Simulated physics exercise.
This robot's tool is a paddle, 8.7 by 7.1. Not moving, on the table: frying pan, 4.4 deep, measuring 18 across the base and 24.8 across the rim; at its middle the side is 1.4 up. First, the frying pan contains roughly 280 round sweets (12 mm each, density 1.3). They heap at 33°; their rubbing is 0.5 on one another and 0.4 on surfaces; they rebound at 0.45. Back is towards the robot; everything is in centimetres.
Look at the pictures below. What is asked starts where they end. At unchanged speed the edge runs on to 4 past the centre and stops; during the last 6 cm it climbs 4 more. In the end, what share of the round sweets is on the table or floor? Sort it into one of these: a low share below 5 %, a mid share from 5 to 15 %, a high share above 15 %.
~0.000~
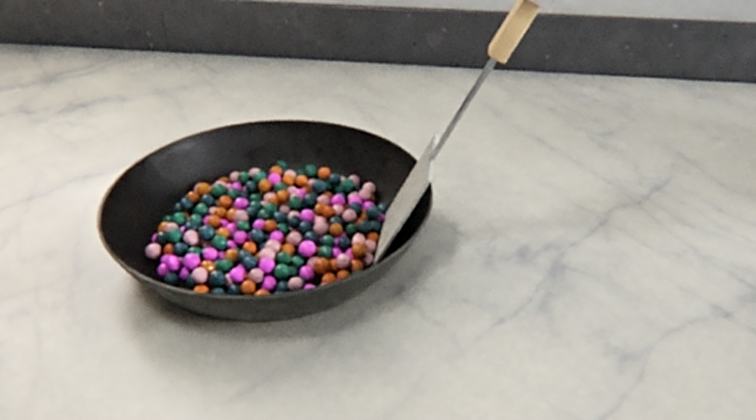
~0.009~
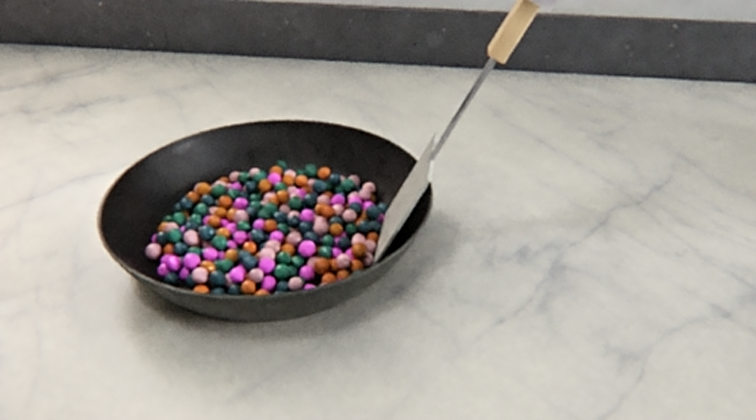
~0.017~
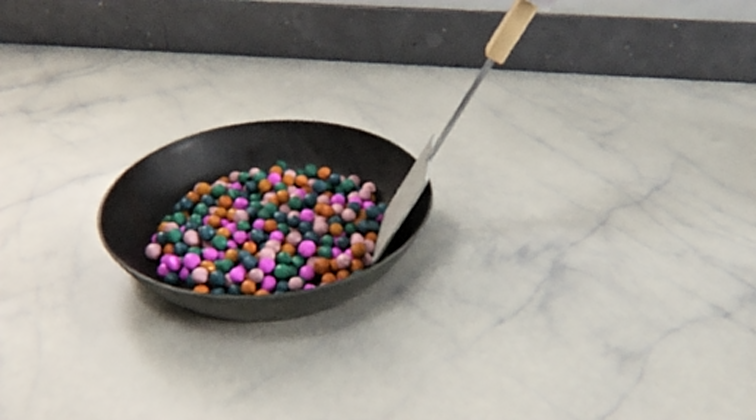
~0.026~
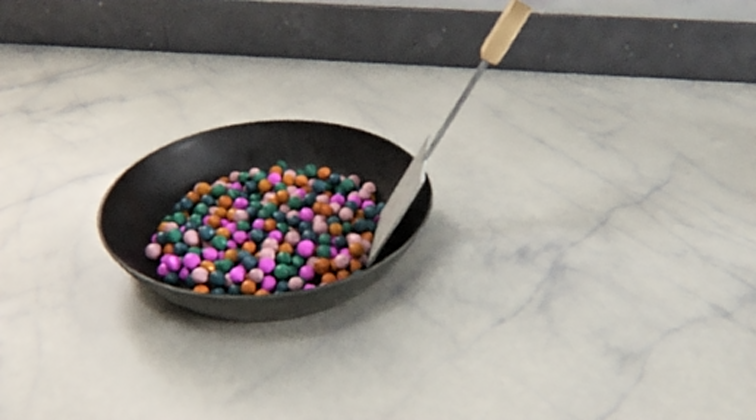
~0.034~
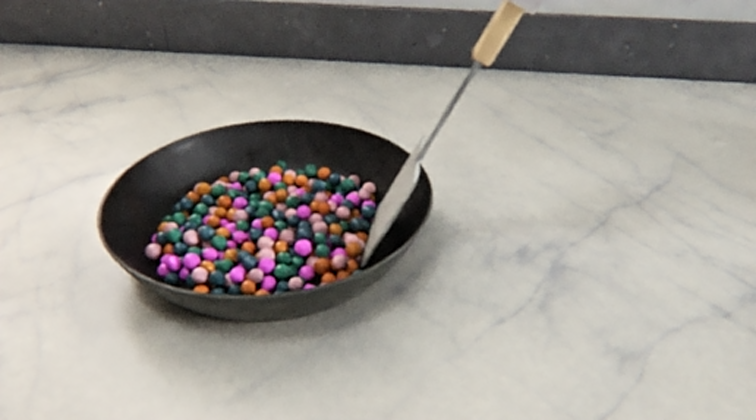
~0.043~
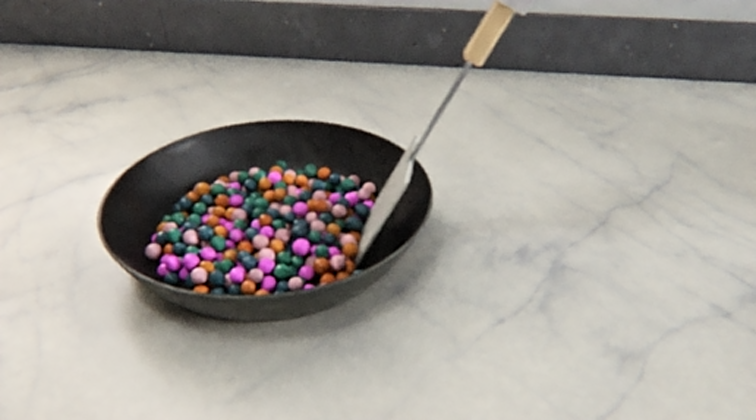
A low share, below 5 %.
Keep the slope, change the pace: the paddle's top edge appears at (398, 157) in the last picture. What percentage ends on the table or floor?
That share would be some 5 percent.
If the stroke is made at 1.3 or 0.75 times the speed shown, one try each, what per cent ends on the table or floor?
0 and 0 %.
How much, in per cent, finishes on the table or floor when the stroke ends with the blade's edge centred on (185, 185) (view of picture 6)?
About 0 per cent.
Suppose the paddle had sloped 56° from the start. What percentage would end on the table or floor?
My guess is close to 0 per cent.
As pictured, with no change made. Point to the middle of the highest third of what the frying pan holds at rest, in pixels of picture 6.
Somewhere around (189, 213) in the last picture.
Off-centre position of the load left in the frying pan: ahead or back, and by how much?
I'd put it at roughly 3.5 cm toward the front.
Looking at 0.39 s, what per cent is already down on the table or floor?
About 0 per cent.
After 0.10 s, sloping 64°, highest piece 4 above the table; 281 in the frying pan.
After 0.16 s, sloping 64°, highest piece 5 above the table; 281 in the frying pan.
After 0.39 s, sloping 64°, highest piece 5 above the table; 281 in the frying pan.
After 1.44 s, sloping 64°, highest piece 4 above the table; 281 in the frying pan.
In the end, 281 in the frying pan. That is 0 % on the table or floor.
